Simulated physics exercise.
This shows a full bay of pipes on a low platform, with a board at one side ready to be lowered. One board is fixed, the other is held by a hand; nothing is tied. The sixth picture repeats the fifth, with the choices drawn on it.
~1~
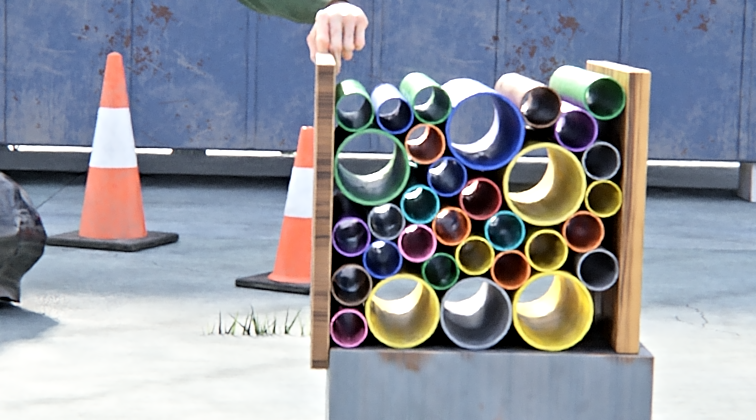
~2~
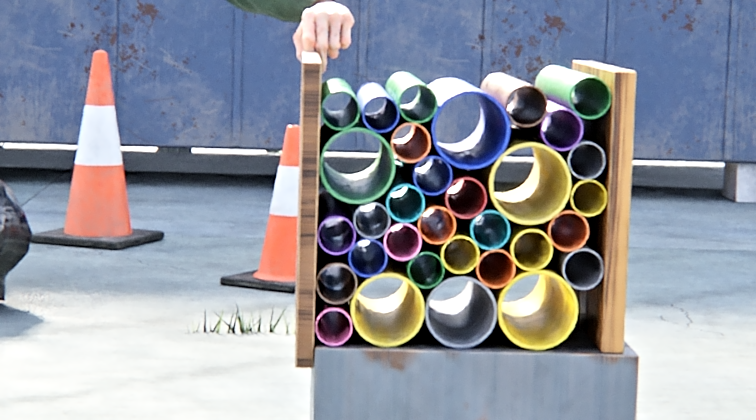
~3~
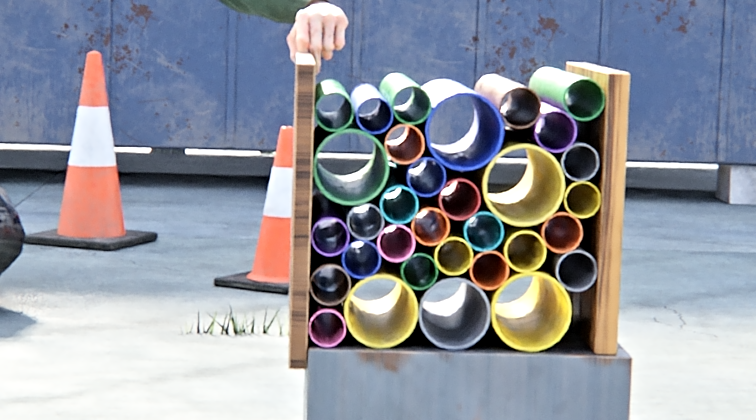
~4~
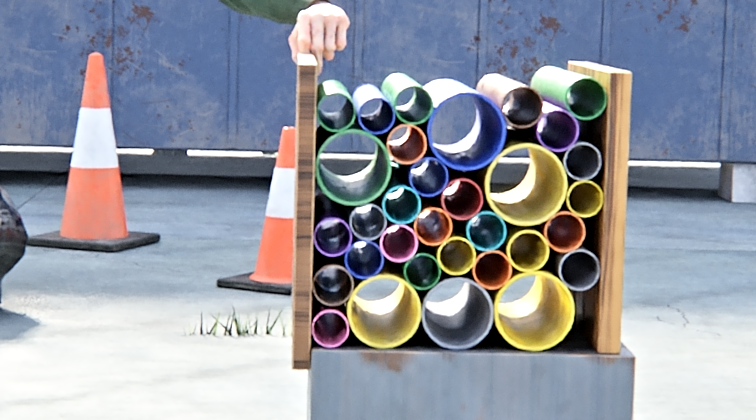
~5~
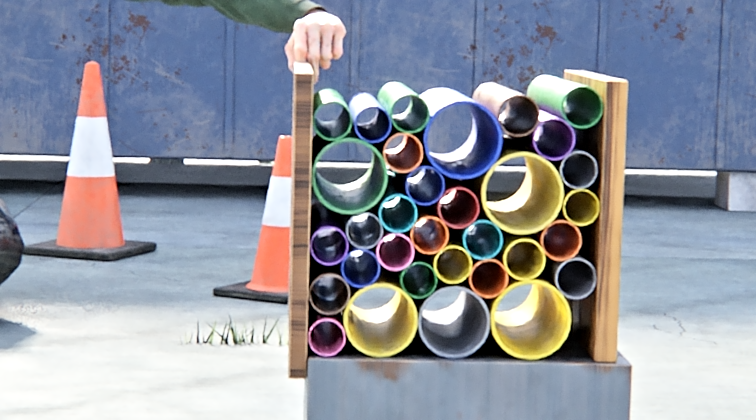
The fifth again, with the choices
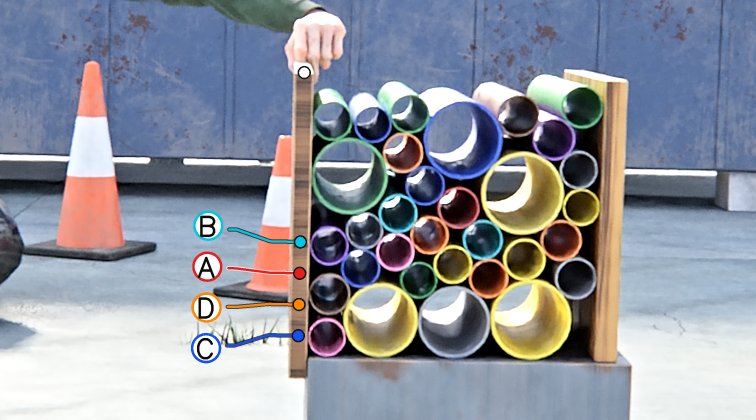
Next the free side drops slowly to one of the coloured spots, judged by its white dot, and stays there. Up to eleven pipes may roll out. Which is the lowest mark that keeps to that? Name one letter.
The last mark within the limit is D.
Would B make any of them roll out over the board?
Yes, at B.
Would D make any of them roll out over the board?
Yes.
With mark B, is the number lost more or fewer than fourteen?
Fewer than fourteen.
On the marked copy, A at (299, 273); B at (300, 242); C at (298, 336); D at (299, 305); the white dot at (304, 73).
Taking D. A third of the way, top of the board (311, 176).
Two thirds of the way, top of the board (309, 288).
When it is over, top of the board (308, 304), nine out over the board.
As for the rest, A about five out over the board; B about five out over the board; C more than eleven out over the board.
